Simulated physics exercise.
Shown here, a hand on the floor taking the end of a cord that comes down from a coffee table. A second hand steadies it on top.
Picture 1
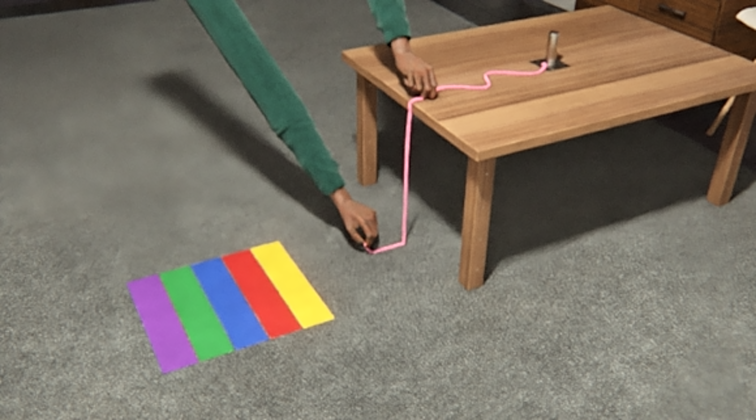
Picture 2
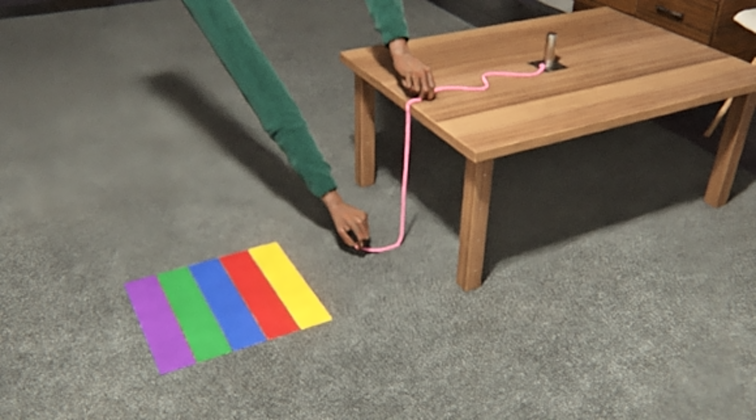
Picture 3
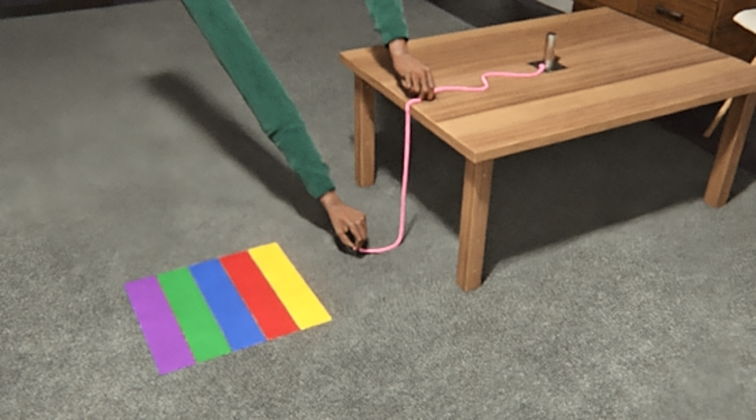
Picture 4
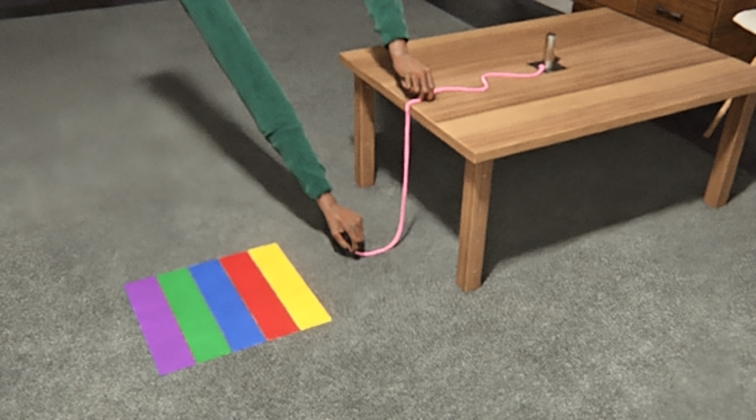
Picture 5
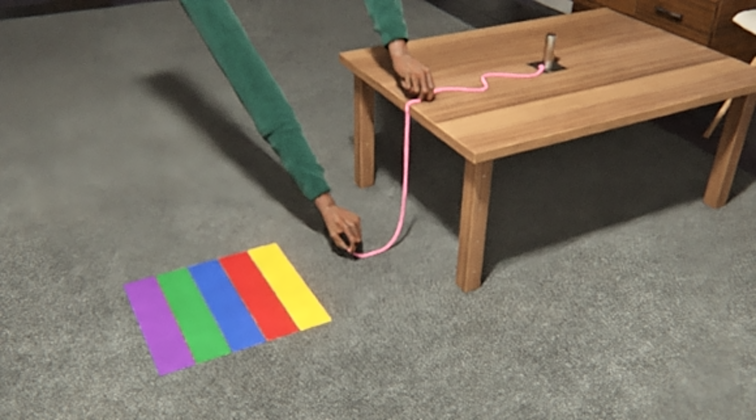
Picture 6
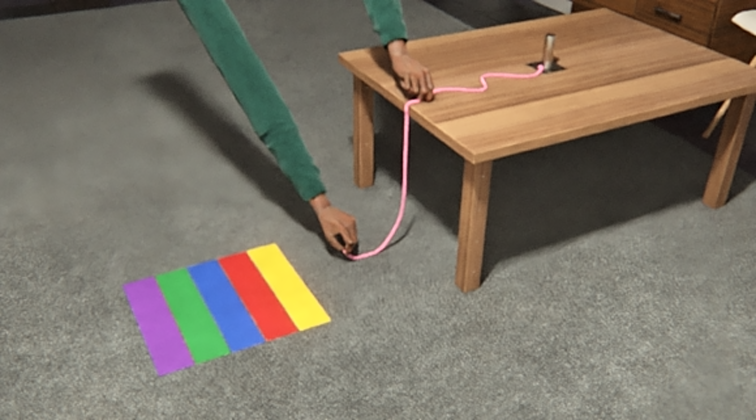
A hand near the floor slowly drew the end of a pink cord a little to the left, beside colored stripes, while another hand stayed on the cord at the wooden coffee table's edge.
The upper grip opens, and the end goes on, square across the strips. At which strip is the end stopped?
The end stops over the blue strip.
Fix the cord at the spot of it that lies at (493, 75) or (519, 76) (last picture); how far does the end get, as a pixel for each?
In that order: (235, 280) and (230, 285).
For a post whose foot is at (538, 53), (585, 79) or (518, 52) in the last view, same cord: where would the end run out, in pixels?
In that order: (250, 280), (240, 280) and (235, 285).
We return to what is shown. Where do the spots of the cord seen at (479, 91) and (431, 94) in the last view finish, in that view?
About (449, 91), and the other about (406, 106).
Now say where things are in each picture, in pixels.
End (365, 244); yellow (308, 308); red (276, 318); blue (243, 328); green (209, 339); purple (173, 350), in the first frame.
End (357, 247); cord through (533, 75) (485, 81) (441, 89) (408, 122) (405, 182) (401, 237), in the second frame.
End (355, 248), in the third frame.
End (351, 249); cord through (532, 76) (484, 81) (440, 90) (408, 123) (405, 183) (397, 238), in the fourth frame.
End (349, 250), in the fifth frame.
End (345, 251); cord through (531, 76) (483, 82) (439, 90) (407, 124) (405, 183) (389, 239), in the sixth frame.
Soon after, end near (277, 271); over yellow.
Then, end near (241, 281); over red.
At full stretch, end near (220, 287); over blue. It gets as far as the blue strip.
